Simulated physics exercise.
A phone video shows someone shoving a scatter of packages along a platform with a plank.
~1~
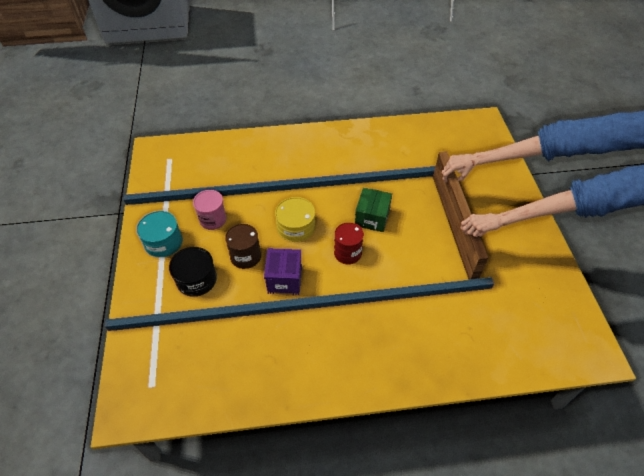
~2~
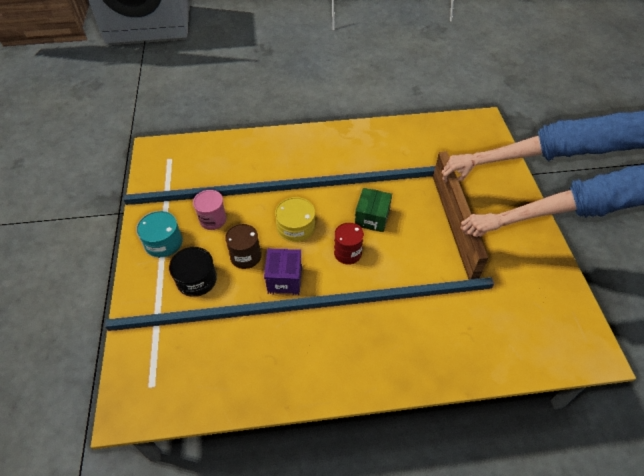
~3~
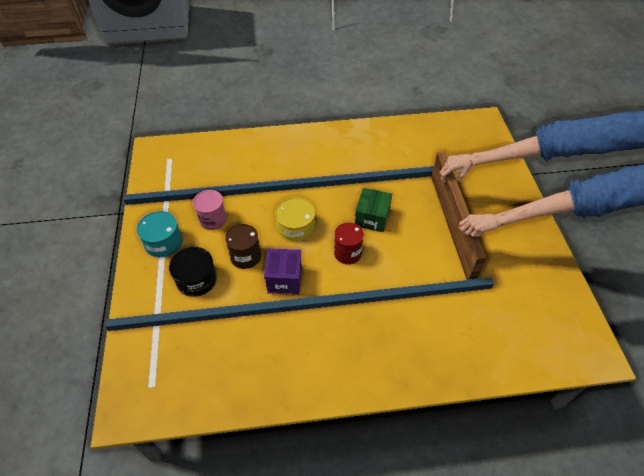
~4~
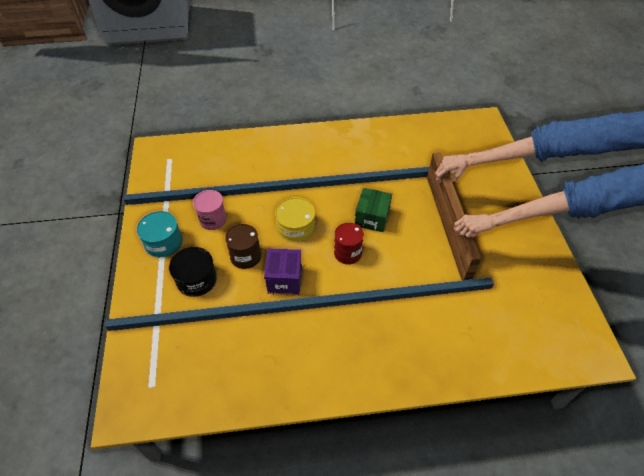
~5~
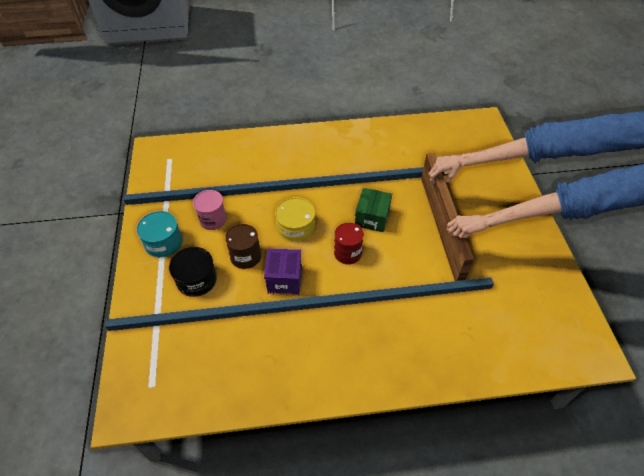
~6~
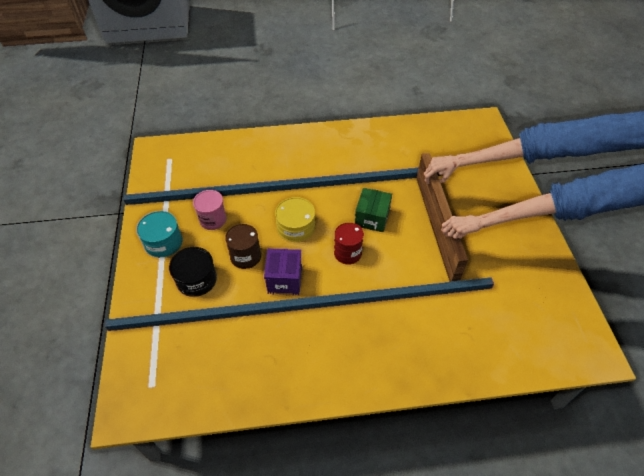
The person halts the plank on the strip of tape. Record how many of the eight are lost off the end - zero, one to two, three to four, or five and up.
My prediction is three or four fallers.
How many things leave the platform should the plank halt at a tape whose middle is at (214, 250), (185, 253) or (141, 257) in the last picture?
Those tries give 0, 1 and 4.
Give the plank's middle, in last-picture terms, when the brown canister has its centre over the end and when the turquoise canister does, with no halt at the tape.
Brown canister over the end: About (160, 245). Turquoise canister over the end: About (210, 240).
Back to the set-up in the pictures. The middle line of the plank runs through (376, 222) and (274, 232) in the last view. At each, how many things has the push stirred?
1, then 6.
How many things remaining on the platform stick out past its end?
Answer: 1.
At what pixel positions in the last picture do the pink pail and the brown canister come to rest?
I'd put one close to (149, 204) and the other close to (113, 259).
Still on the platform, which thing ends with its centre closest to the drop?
Foremost, the brown canister.
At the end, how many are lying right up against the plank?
Contact count: 4.
Soon after, none off yet; turquoise canister at rest near (160, 234); black pail at rest near (194, 272); pink pail at rest near (211, 210).
In the end, the number that fall off is three or four; gone, yellow canister, black pail and turquoise canister.
